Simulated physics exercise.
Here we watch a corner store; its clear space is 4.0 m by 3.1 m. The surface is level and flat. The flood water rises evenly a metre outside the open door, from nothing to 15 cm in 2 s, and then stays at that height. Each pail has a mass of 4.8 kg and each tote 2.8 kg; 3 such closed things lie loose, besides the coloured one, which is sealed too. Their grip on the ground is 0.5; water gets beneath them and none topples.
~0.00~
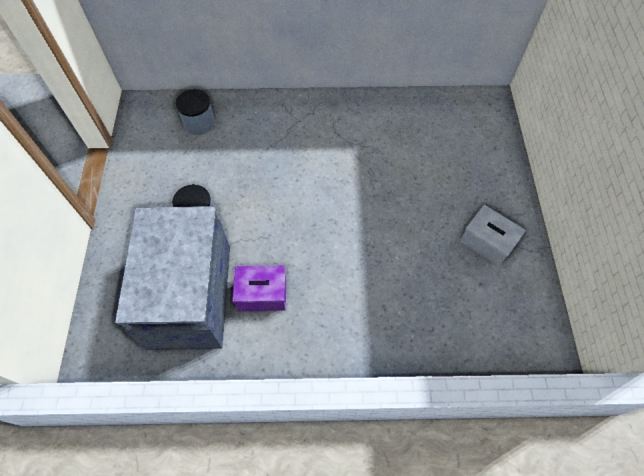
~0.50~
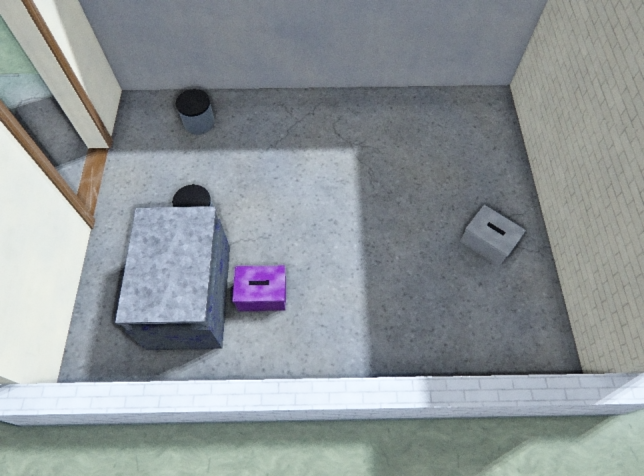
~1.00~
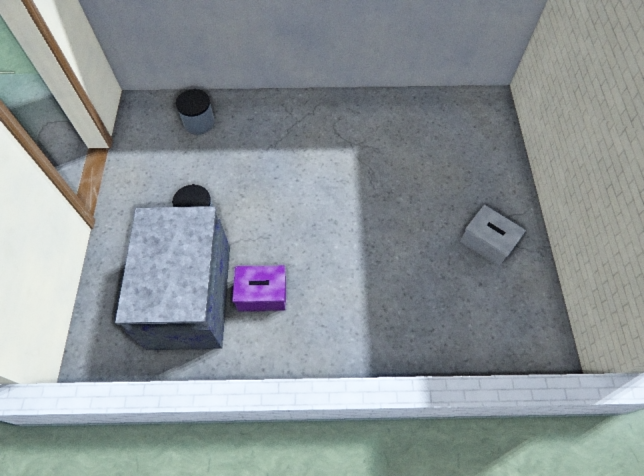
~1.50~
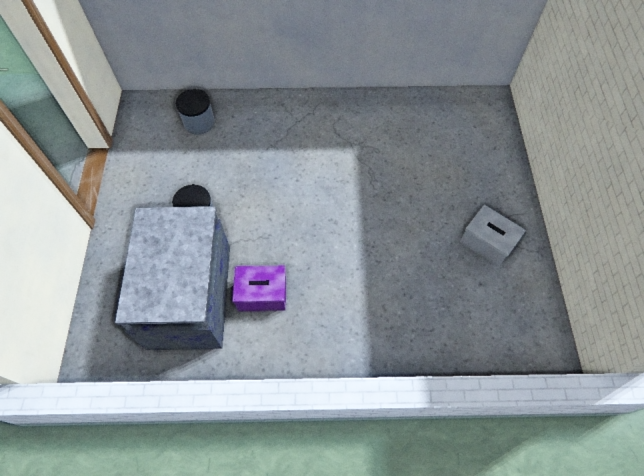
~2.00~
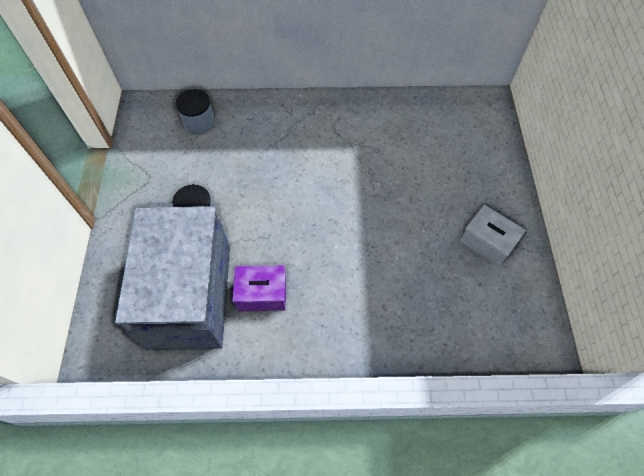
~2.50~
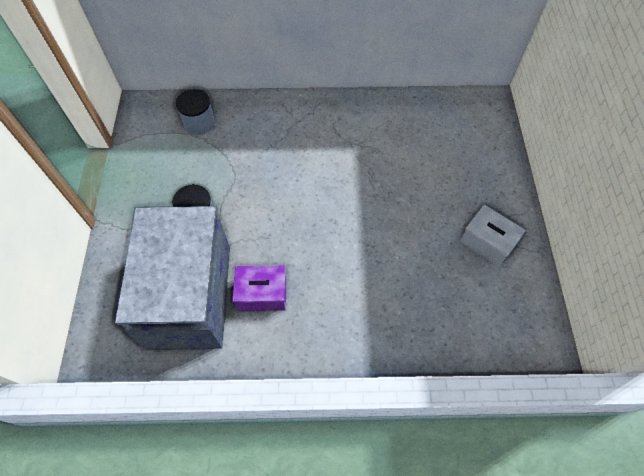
In a small grey-floored store seen from above, a purple tote sits beside a large grey block, with dark-topped round containers and a grey box nearby. Greenish water covers the ground outside, then creeps through the open doorway at left and spreads thinly across the floor, while the objects stay still.
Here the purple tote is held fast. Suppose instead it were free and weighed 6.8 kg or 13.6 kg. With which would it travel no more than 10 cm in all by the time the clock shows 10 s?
Both are sufficient.
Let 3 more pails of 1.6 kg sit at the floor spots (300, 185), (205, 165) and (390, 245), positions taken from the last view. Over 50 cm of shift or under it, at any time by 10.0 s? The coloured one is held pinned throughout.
Taking them in turn, the first is beyond the line, the second beyond the line and the third inside the line.
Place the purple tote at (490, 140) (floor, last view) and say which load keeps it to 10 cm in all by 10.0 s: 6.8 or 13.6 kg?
Only the larger holds.
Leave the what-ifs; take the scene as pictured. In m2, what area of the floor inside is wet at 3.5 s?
Close to 4.0 m2, I'd say.
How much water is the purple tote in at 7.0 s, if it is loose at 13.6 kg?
Depth: Approx. 1 cm.
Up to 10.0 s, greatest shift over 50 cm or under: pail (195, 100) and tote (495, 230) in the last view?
Object 1: Not surpassed, object 2: Surpassed.
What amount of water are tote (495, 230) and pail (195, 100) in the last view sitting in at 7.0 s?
First about 2 cm, second about 3 cm.
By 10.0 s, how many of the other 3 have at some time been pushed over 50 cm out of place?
2 in all.
After 3.5 s the purple tote would be 0 cm from its start with 6.8 kg and 0 cm from its start with 13.6 kg; 0 cm of water round it then.
After 4.5 s the purple tote would be 0 cm from its start with 6.8 kg and 0 cm from its start with 13.6 kg; 1 cm of water round it then.
After 7.0 s the purple tote would be 0 cm from its start with 6.8 kg and 0 cm from its start with 13.6 kg; 1 cm of water round it then.
After 10.0 s the purple tote would be 0 cm from its start with 6.8 kg and 0 cm from its start with 13.6 kg; 2 cm of water round it then.
